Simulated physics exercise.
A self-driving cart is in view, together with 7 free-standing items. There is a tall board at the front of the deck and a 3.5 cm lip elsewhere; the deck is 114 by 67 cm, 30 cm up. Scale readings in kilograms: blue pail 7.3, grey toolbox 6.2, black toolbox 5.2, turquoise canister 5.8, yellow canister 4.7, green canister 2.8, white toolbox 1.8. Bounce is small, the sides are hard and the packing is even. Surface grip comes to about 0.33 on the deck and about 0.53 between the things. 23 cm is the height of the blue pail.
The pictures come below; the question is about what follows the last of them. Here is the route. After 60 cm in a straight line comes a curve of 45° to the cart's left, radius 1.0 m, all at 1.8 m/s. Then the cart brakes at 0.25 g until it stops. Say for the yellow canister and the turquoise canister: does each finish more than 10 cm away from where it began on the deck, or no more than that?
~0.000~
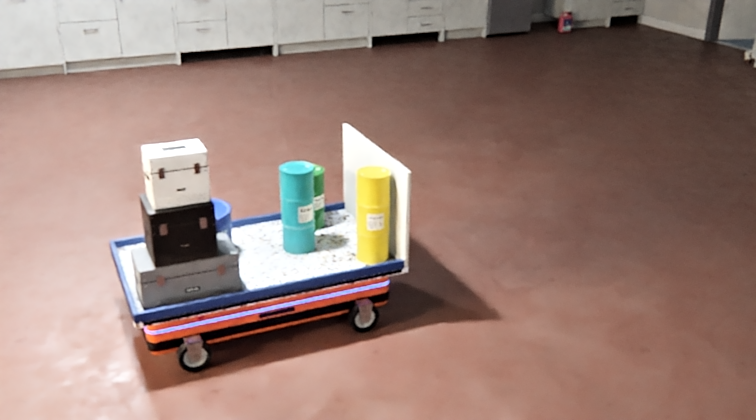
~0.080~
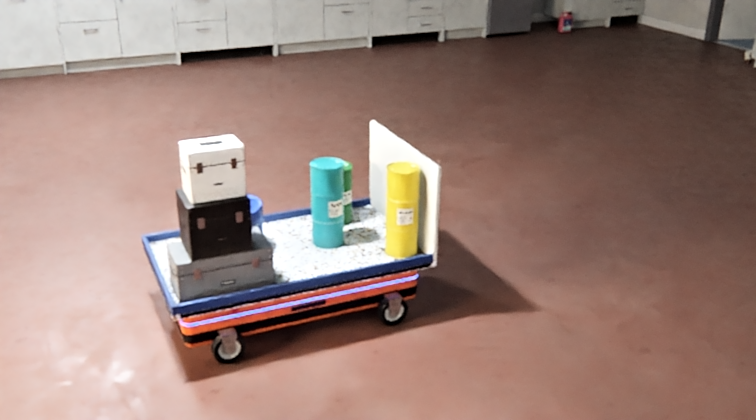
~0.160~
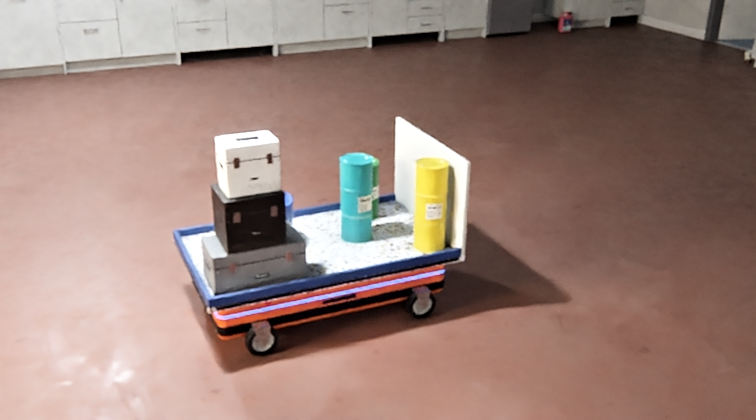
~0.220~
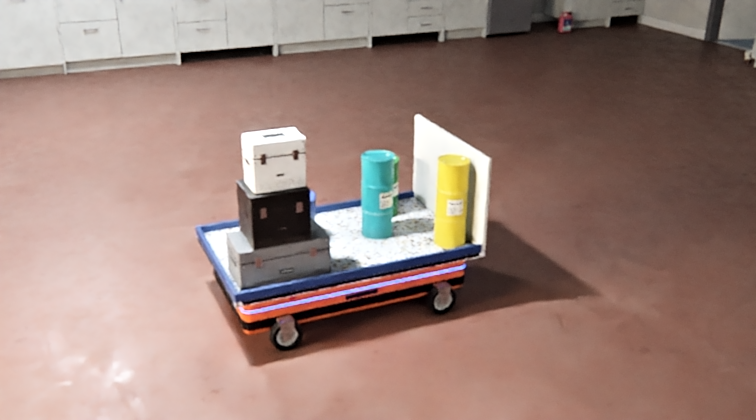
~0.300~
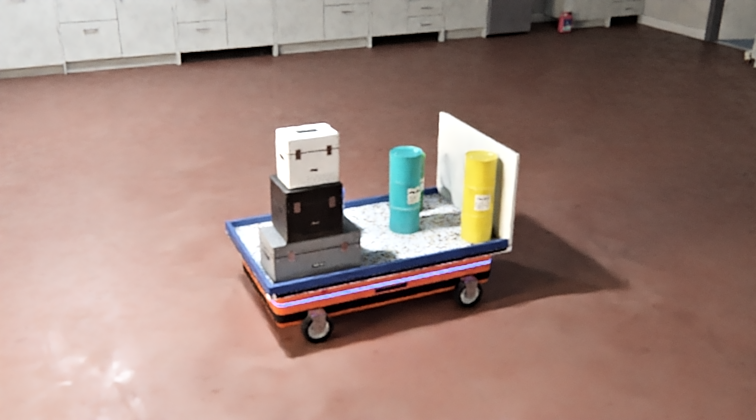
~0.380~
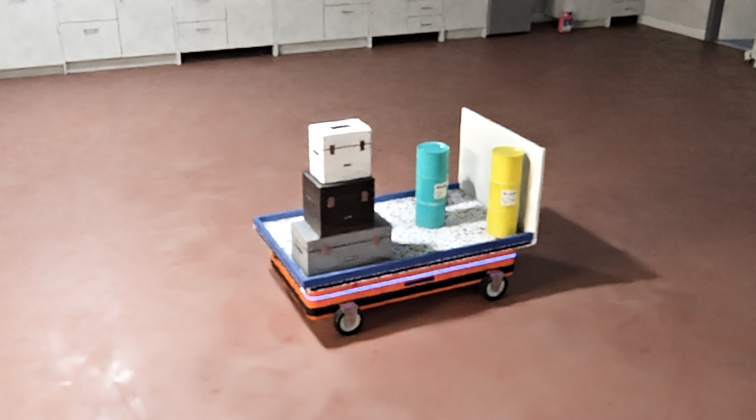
Yellow canister - more than that, turquoise canister - more than that.
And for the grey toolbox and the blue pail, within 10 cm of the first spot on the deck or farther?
Grey toolbox: Remains in place. Blue pail: Remains in place.
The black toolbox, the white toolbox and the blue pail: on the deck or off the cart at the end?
Once it all settles, the black toolbox stays on its surface, the white toolbox stays on its surface and the blue pail stays on its surface.
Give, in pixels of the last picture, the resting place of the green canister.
Its centre ends close to (527, 94) in the last view.
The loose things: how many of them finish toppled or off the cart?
Total: 2.
By 0.68 s, 122 cm covered, turned 27°; yellow canister now off the cart; turquoise canister 20 cm from its spot near (505, 158); green canister 27 cm from its spot.
By 1.18 s, 205 cm covered, turned 45°; turquoise canister tilted 39° near (539, 105); green canister 38 cm from its spot; white toolbox 8 cm from its spot.
When it is over (2.3 s), off the cart, turquoise canister and yellow canister; not toppled but over 10 cm from the start, green canister; the other 4 within 10 cm of the start.
